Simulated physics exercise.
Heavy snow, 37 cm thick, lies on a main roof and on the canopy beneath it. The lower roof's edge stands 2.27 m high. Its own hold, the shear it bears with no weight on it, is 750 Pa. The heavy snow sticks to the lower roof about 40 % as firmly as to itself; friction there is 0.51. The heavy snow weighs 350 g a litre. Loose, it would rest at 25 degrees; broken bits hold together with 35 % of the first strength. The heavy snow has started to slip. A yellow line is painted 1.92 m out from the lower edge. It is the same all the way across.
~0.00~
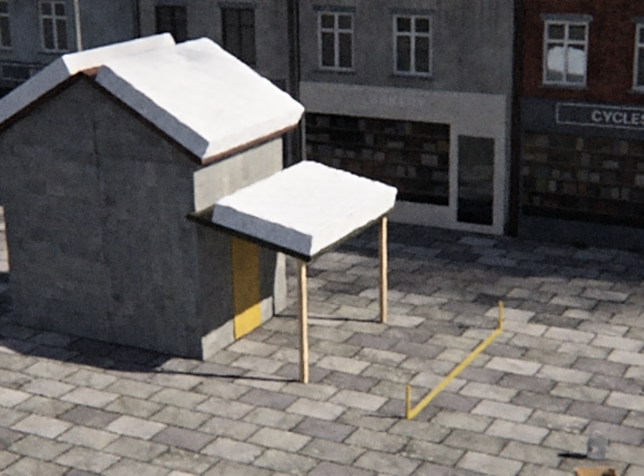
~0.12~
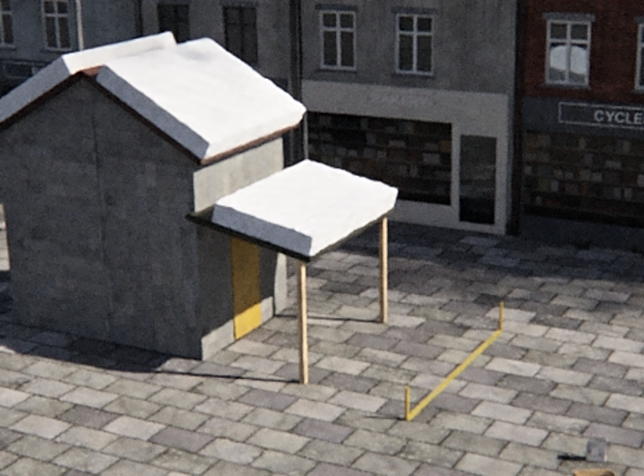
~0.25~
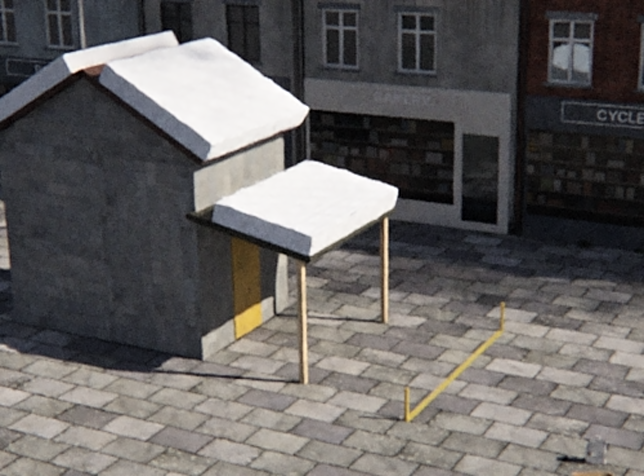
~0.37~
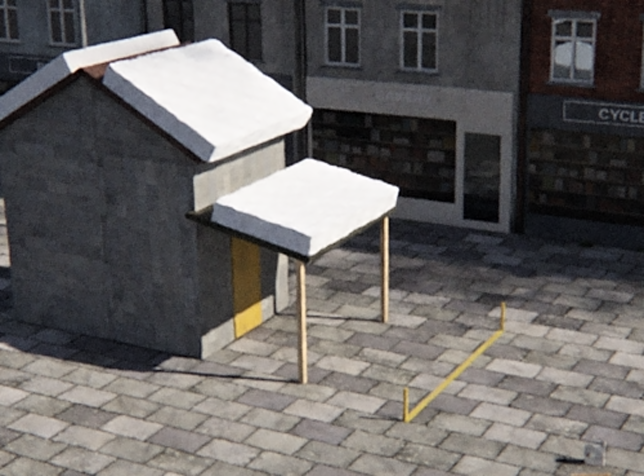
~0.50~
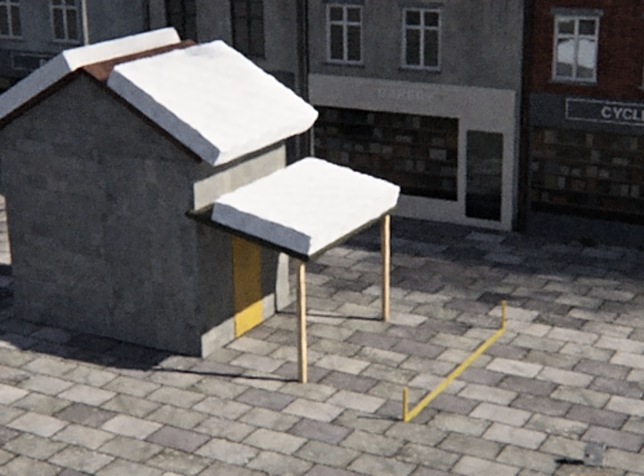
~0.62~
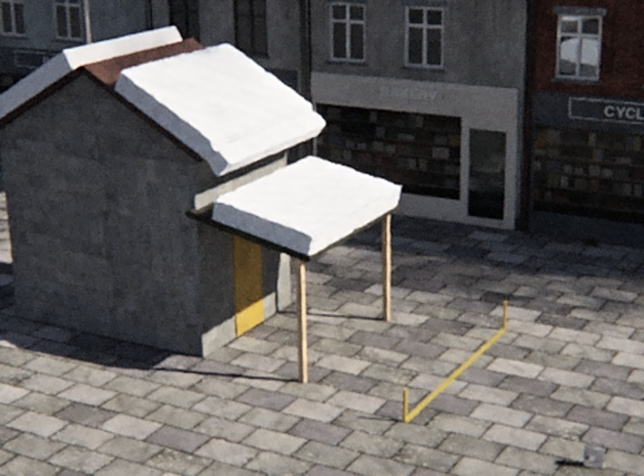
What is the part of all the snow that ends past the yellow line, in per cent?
It comes to some 1 %.
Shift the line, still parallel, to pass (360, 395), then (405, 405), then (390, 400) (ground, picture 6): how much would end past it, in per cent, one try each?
In that order: 14 %, 3 %, 7 %.
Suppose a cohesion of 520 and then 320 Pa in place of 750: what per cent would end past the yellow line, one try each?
In turn about 6 %, 16 %.
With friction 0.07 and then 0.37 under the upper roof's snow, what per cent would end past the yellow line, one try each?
In that order: 10 %, 0 %.
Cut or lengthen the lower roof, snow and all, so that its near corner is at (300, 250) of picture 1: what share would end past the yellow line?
In that case some 3 per cent.
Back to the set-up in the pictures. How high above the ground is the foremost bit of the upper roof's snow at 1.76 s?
About 2.6 m.
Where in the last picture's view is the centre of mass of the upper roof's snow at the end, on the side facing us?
Around (299, 278).
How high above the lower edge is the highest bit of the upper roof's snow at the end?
About 1.1 m.
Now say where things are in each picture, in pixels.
The first picture shows front end of the heavy snow at (203, 141).
The second picture shows front end of the heavy snow at (203, 142), its middle shifted 1.6 cm.
The third picture shows front end of the heavy snow at (205, 143), its middle shifted 6.3 cm, 2 % of it past the upper edge, in one piece.
The fourth picture shows front end of the heavy snow at (209, 146), its middle shifted 14 cm, 6 % of it past the upper edge, in one piece.
The fifth picture shows front end of the heavy snow at (214, 150), its middle shifted 26 cm, 11 % of it past the upper edge, in one piece.
The sixth picture shows front end of the heavy snow at (222, 156), its middle shifted 42 cm, 17 % of it past the upper edge, cracking.
By 1.14 s, none is below the lower edge and 0 % is past the line.
By 1.76 s, none is below the lower edge and 0 % is past the line.
By 2.38 s, 18 % is below the lower edge and 0 % is past the line.
By 3.00 s, 30 % is below the lower edge and 1 % is past the line.
By 3.60 s, at the end, 30 % is below the lower edge and 1 % is past the line.
